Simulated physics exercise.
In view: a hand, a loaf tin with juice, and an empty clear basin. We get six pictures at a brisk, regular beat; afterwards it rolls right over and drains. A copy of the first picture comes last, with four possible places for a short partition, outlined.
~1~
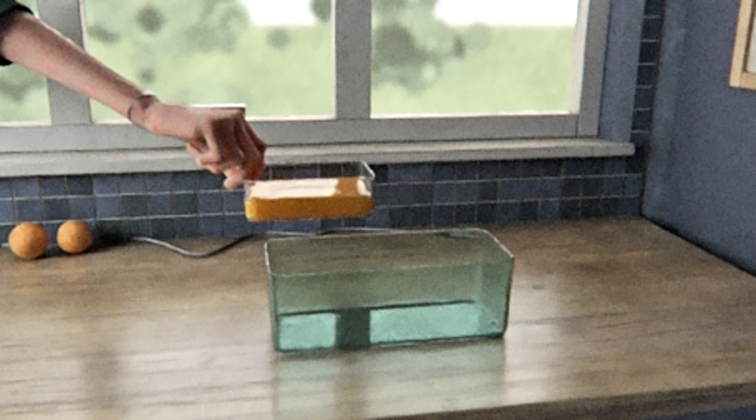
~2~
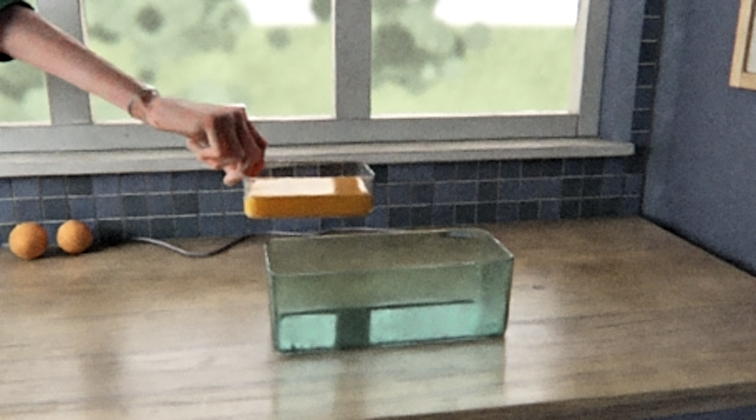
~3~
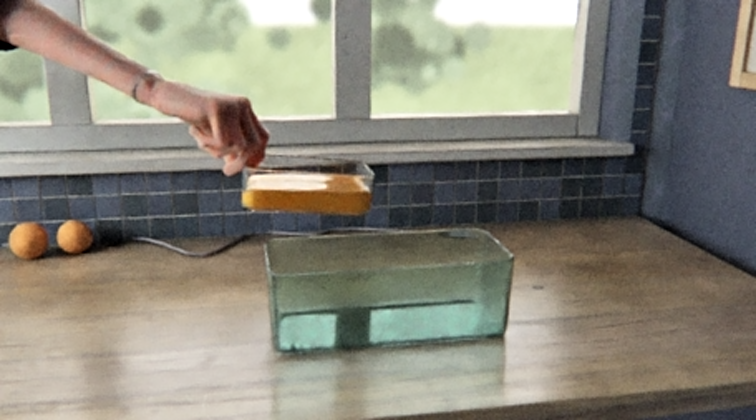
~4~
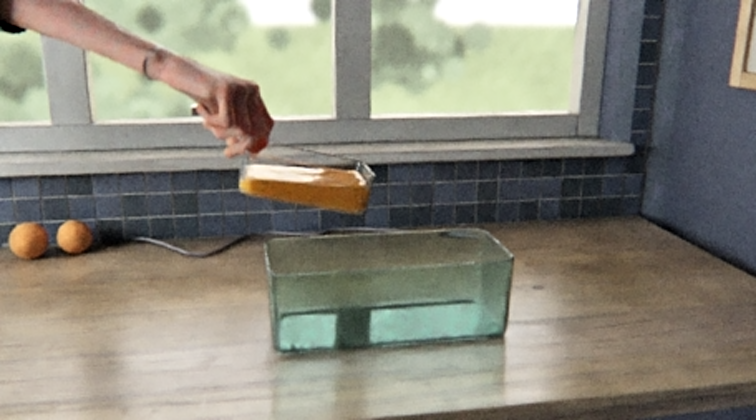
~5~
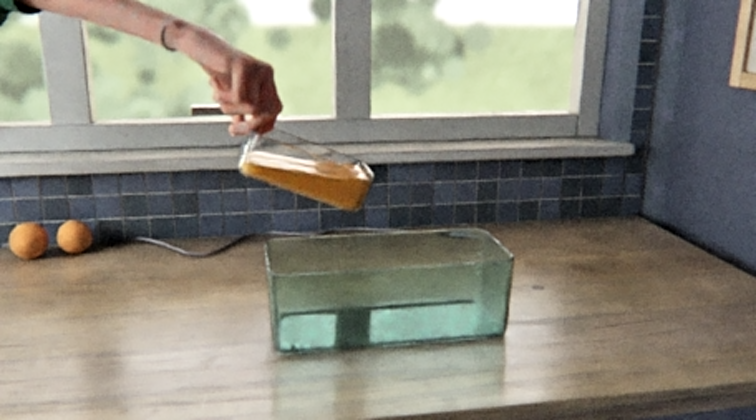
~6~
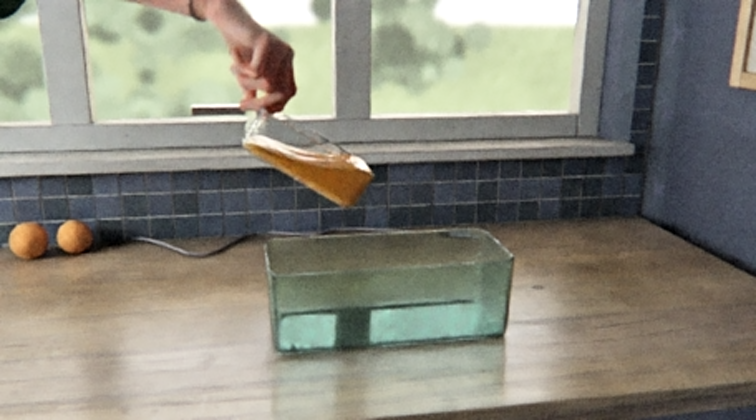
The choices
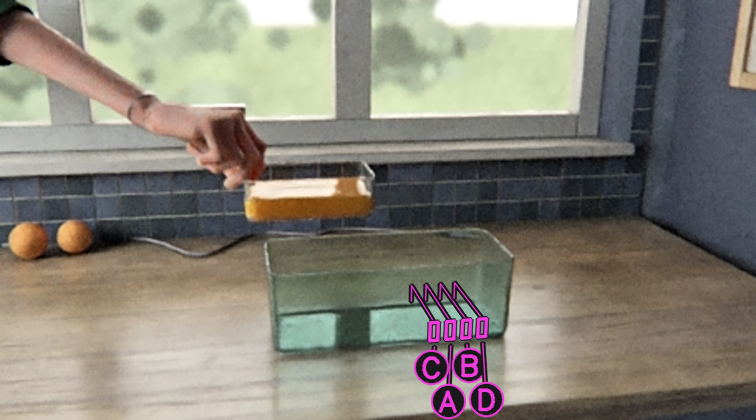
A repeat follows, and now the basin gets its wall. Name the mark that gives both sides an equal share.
A.
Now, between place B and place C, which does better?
That is place C.
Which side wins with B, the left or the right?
The left side.
On the marked copy, A at (450, 345); B at (466, 344); C at (434, 346); D at (482, 342).
For place A, about 50 % ends left of the wall and 45 % right of it; 5 % is lost outside.
For place B, about 71 % ends left of the wall and 24 % right of it; 5 % is lost outside.
For place C, about 34 % ends left of the wall and 62 % right of it; 4 % is lost outside.
For place D, about 82 % ends left of the wall and 14 % right of it; 4 % is lost outside.
